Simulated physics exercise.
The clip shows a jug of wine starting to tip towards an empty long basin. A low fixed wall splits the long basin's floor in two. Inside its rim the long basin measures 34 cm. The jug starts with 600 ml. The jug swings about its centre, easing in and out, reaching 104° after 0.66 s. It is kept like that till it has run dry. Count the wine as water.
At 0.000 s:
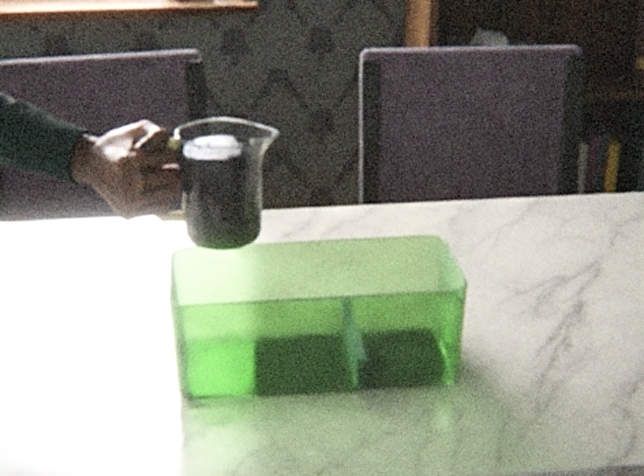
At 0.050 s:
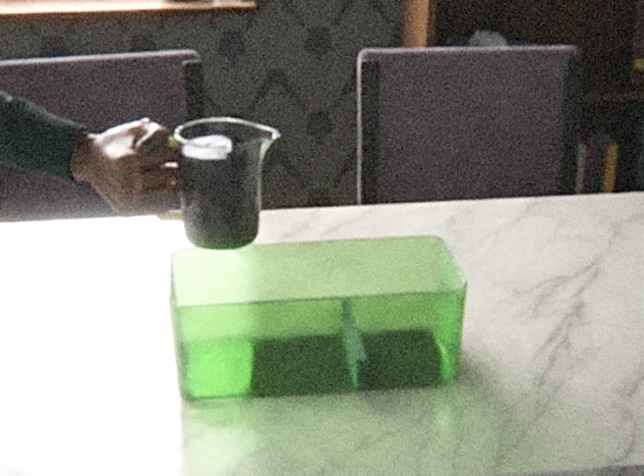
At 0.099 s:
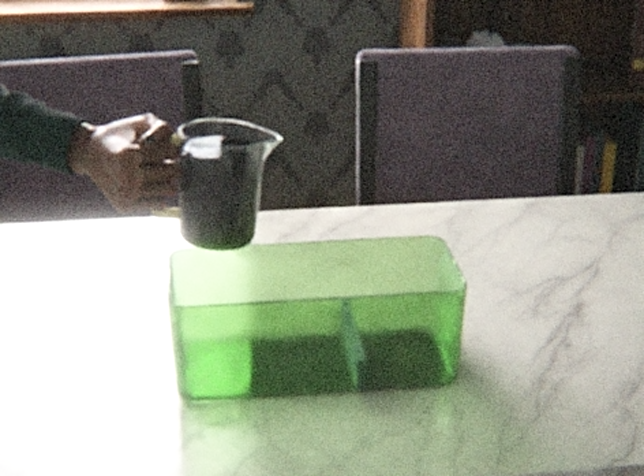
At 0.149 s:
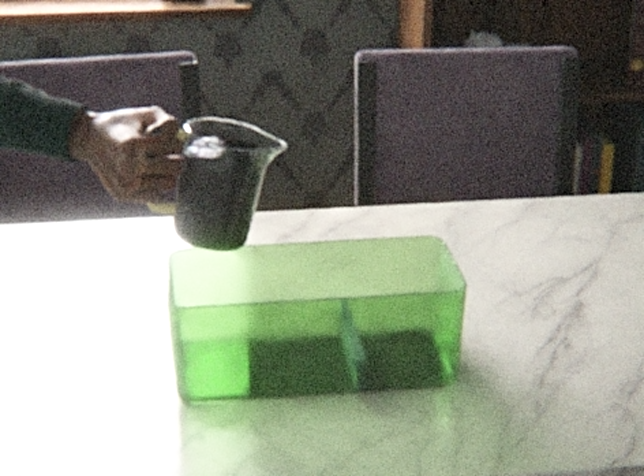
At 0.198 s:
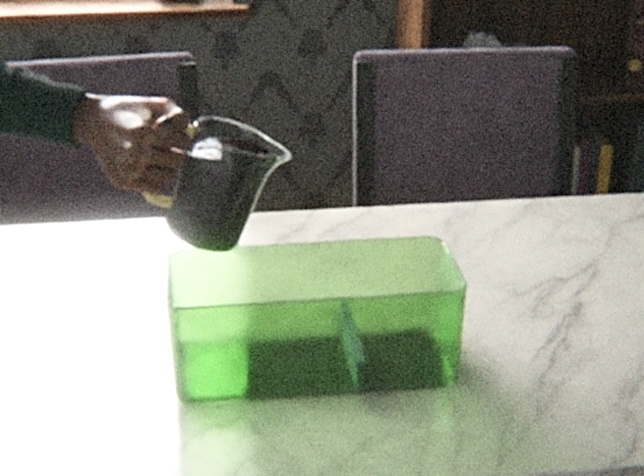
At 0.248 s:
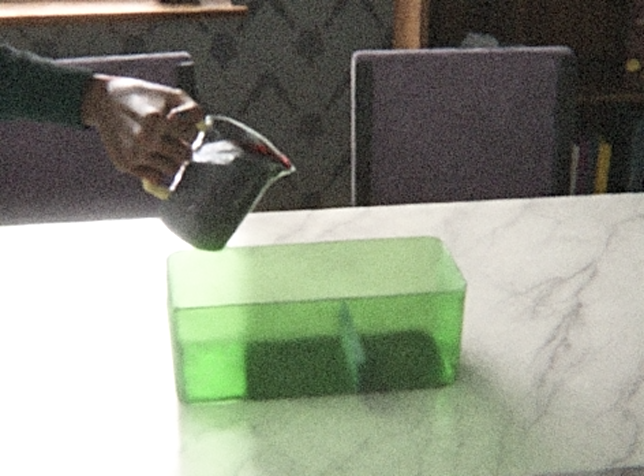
A hand tilts a glass jug of dark wine rightward above a long green basin.
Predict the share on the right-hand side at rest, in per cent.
About 12 per cent.
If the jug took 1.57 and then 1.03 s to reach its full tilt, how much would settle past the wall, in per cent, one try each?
First 30, then 20 per cent.
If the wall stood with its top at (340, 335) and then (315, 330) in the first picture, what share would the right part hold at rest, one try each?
First 55, then 90 per cent.
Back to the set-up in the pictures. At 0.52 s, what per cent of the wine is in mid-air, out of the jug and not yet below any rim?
Some 18 per cent.
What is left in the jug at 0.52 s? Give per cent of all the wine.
About 64 per cent.
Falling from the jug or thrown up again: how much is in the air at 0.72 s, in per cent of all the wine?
Near 12 in a hundred.
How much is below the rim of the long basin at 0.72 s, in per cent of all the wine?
Some 68 per cent.
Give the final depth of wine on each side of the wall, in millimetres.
Some 18 mm on the left and 4 mm on the right.
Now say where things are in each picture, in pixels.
The first picture shows tilt 0°; pouring edge (278, 132); surface from (180, 149) to (262, 146); the long basin's rim runs from (170, 278) to (455, 262); the wall's top is at (354, 330).
The second picture shows tilt 1°; pouring edge (279, 134); surface from (180, 149) to (262, 146).
The third picture shows tilt 6°; pouring edge (282, 138); surface from (182, 147) to (263, 148).
The fourth picture shows tilt 13°; pouring edge (287, 145); surface from (184, 149) to (268, 150).
The fifth picture shows tilt 21°; pouring edge (292, 156); surface from (186, 160) to (277, 152).
The sixth picture shows tilt 32°; pouring edge (296, 169); surface from (178, 175) to (286, 158).
After 0.52 s the tilt is 93° and 63 per cent is still to pour, 14 is left of the wall and 5 right of it.
After 0.72 s the tilt is 104° and 19 per cent is still to pour, 59 is left of the wall and 9 right of it.
After 0.93 s the tilt is 104° and 3 per cent is still to pour, 80 is left of the wall and 11 right of it.
After 1.16 s the tilt is 104° and 0 per cent is still to pour, 85 is left of the wall and 12 right of it.
In the end 85 per cent lies left of the wall, 12 right of it and 2 outside.
